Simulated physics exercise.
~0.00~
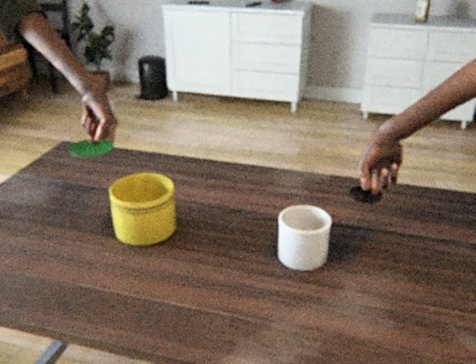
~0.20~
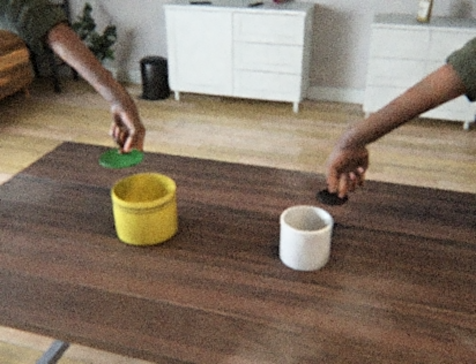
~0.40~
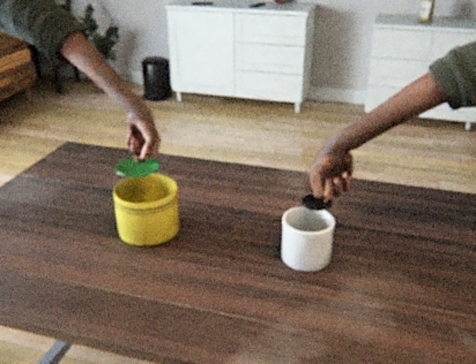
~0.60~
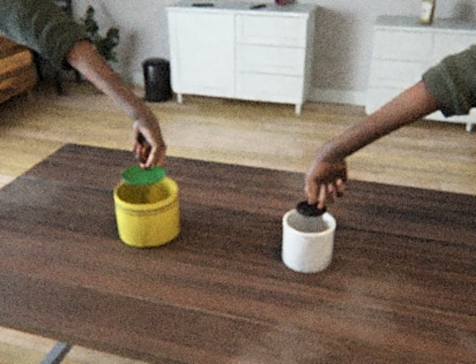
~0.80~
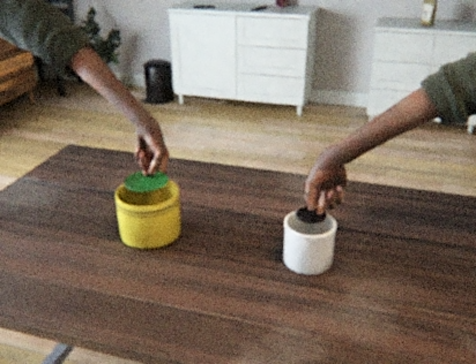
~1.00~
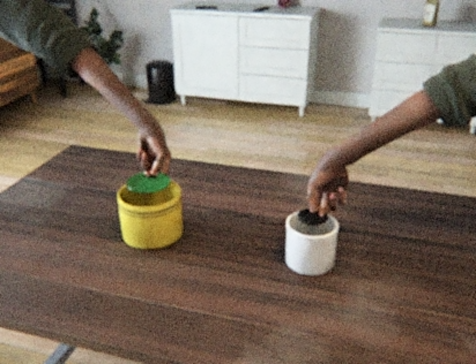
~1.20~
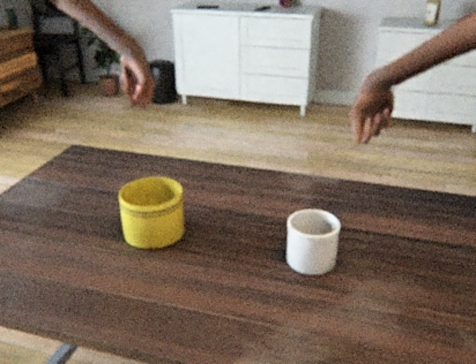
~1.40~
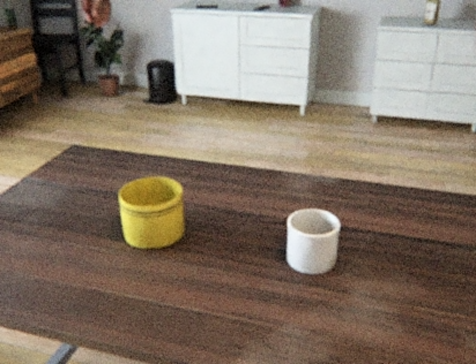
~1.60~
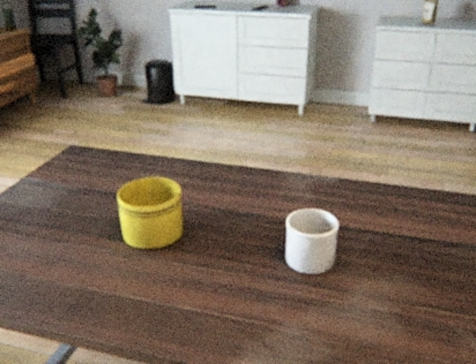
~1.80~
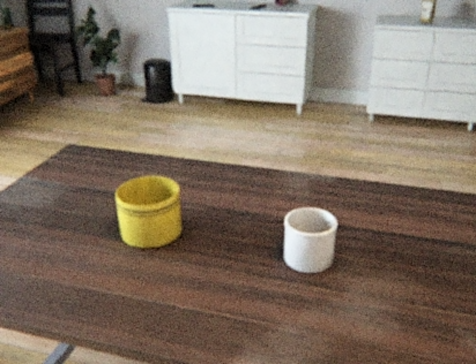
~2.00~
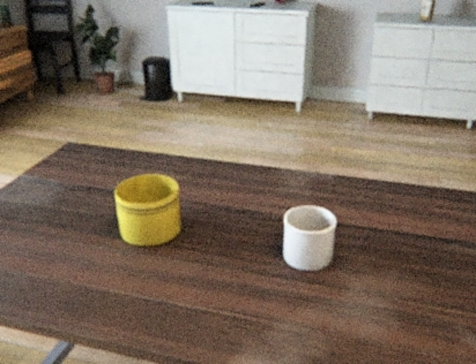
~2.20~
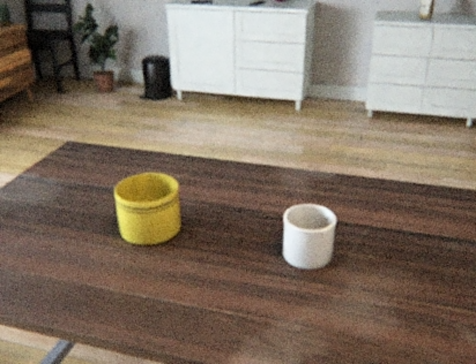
A green disc and a black disc, each held by a hand reaching in from opposite sides, move over a dark wooden table in a room with white cabinets, seen from slightly above by a gently swaying camera. A yellow container stands on the left and a smaller white one on the right. The green disc shifts right and the black disc left until each is above an open container, then both are lowered to the openings. The hands let go and draw back out of view. Both discs drop inside, leaving the two containers standing still with open rims.
